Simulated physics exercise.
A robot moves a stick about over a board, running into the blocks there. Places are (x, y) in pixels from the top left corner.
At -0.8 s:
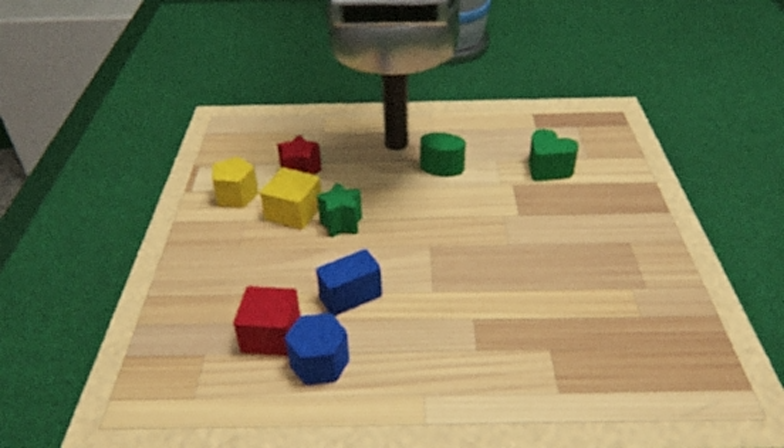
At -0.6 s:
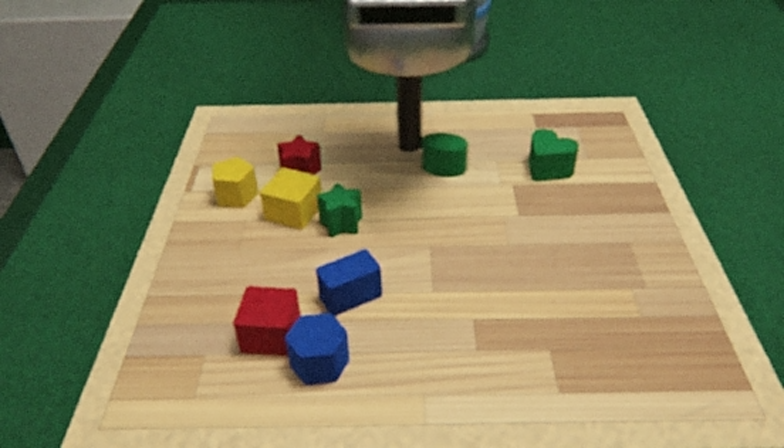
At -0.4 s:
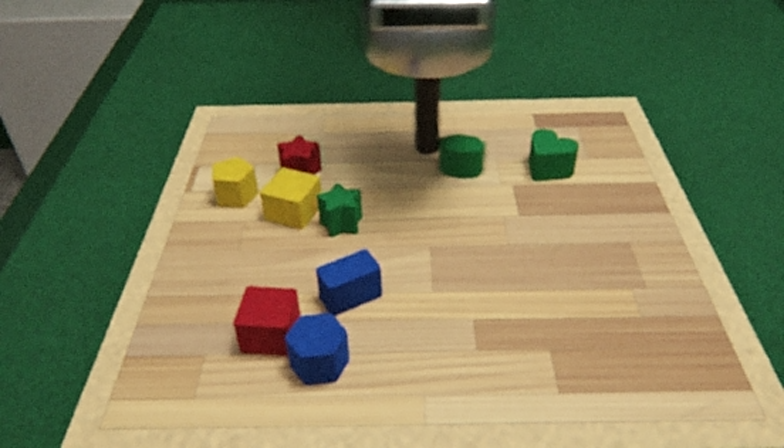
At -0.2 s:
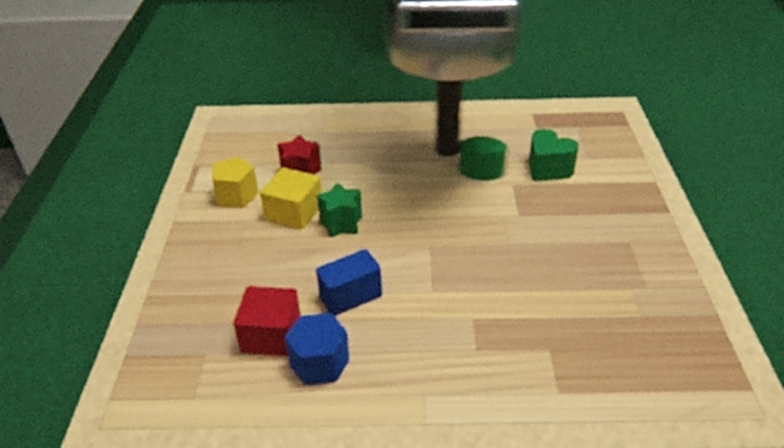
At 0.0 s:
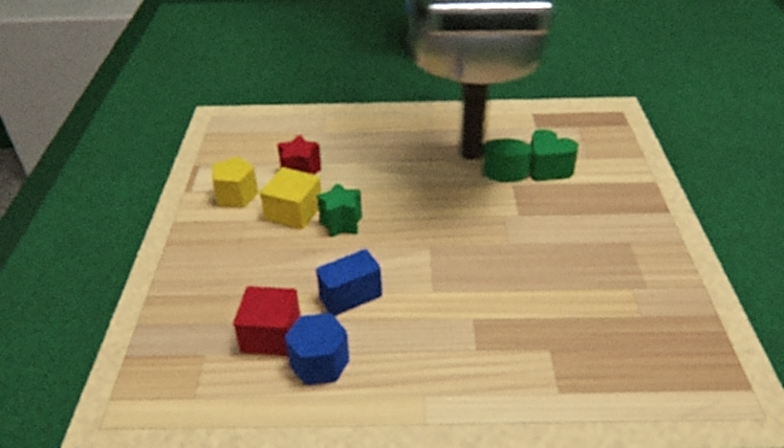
On a wooden board, a robot's stick moves right, pushing a green oval block up against a green heart-shaped block.
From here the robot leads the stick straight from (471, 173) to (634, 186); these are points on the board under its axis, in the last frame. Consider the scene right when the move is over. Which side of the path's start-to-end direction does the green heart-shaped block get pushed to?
The green heart-shaped block is shifted sideways to the left, facing along the path from start to end.
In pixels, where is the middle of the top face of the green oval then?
Its top middle is near (640, 177).
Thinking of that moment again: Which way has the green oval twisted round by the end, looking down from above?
It twists with the clock when seen from above.
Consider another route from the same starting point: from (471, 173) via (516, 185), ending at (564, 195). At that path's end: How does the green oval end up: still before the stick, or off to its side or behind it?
At the end of the path, the stick is still pushing the green oval ahead of it.
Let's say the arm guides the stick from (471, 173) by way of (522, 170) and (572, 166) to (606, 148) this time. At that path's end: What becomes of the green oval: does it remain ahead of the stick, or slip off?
Slipped off.
The first path, step by step. One third of the way, stick (526, 158); green oval (564, 156), turned 25° clockwise; green heart-shaped block (587, 142), turned 50° anticlockwise.
Two thirds of the way, stick (582, 162); green oval (611, 171), turned 75° clockwise; green heart-shaped block (597, 139), turned 60° anticlockwise.
At the end, stick (639, 166); green oval (640, 177), turned 155° clockwise; green heart-shaped block (604, 138), turned 80° anticlockwise.
